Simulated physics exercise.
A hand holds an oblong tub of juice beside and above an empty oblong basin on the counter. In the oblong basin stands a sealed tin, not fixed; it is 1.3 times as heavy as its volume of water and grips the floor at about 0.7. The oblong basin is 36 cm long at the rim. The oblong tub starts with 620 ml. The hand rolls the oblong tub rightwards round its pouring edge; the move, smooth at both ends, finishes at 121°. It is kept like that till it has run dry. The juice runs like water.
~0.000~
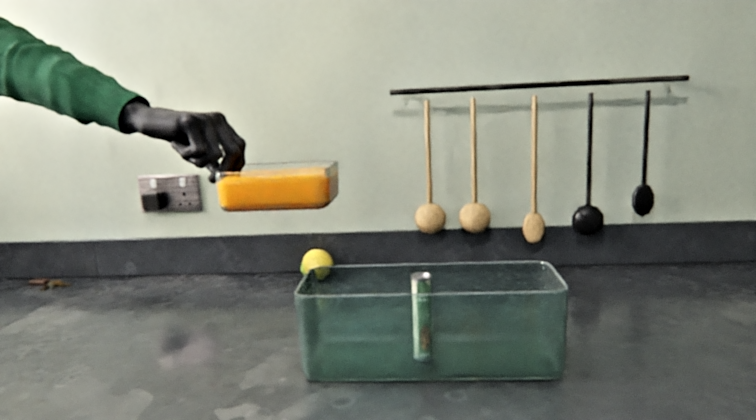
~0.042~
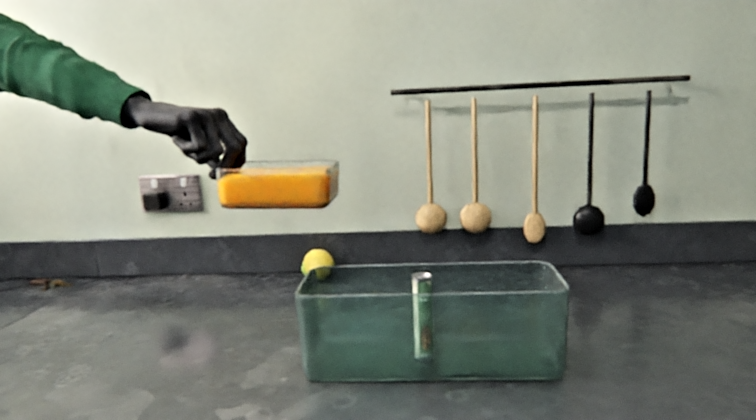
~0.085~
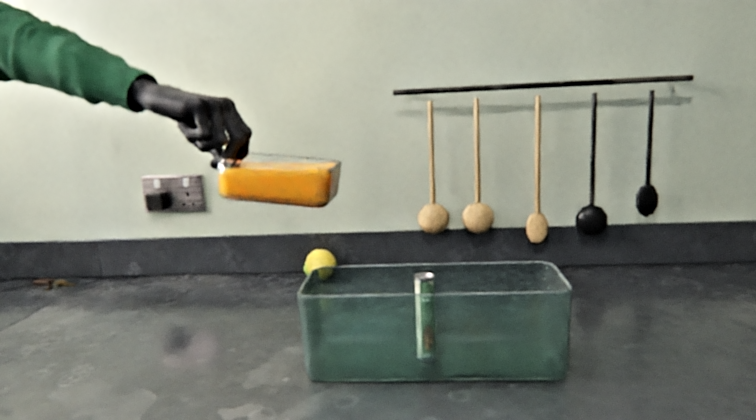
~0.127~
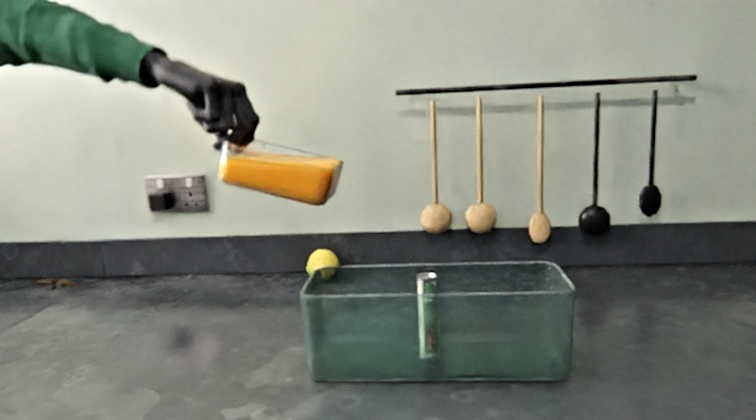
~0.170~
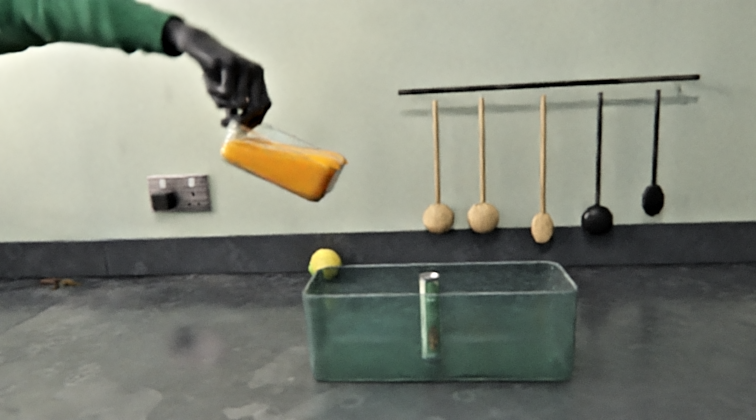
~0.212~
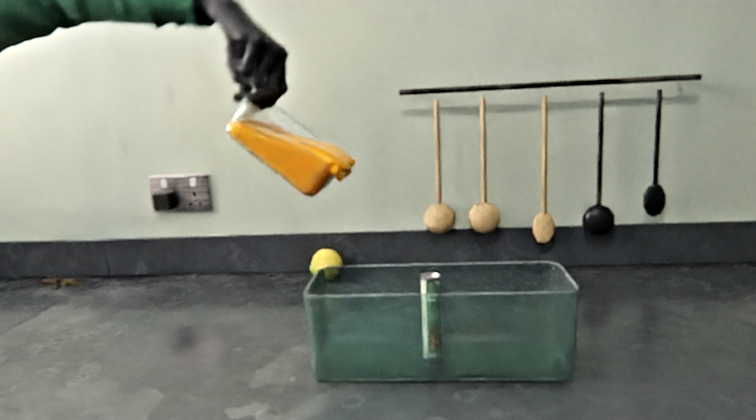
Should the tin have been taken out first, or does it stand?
The tin stays up.
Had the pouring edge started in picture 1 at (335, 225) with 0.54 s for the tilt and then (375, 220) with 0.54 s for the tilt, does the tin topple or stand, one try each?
First it falls; then it remains upright.
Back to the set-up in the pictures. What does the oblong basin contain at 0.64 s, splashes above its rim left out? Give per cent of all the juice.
Near 88 in a hundred.
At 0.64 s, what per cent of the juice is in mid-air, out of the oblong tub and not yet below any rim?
Near 8 in a hundred.
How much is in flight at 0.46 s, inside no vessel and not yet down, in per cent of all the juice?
About 76 per cent.
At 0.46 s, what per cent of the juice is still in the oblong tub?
Near 10 in a hundred.
By 0.46 s the tilt is 115° and 10 per cent is still to pour; the tin stands where it began.
By 0.64 s the tilt is 121° and 0 per cent is still to pour; the tin stands where it began.
By 0.83 s the tilt is 121° and 0 per cent is still to pour; the tin stands where it began.
By 1.04 s the tilt is 121° and 0 per cent is still to pour; the tin stands where it began.
At rest the tin stands where it began.
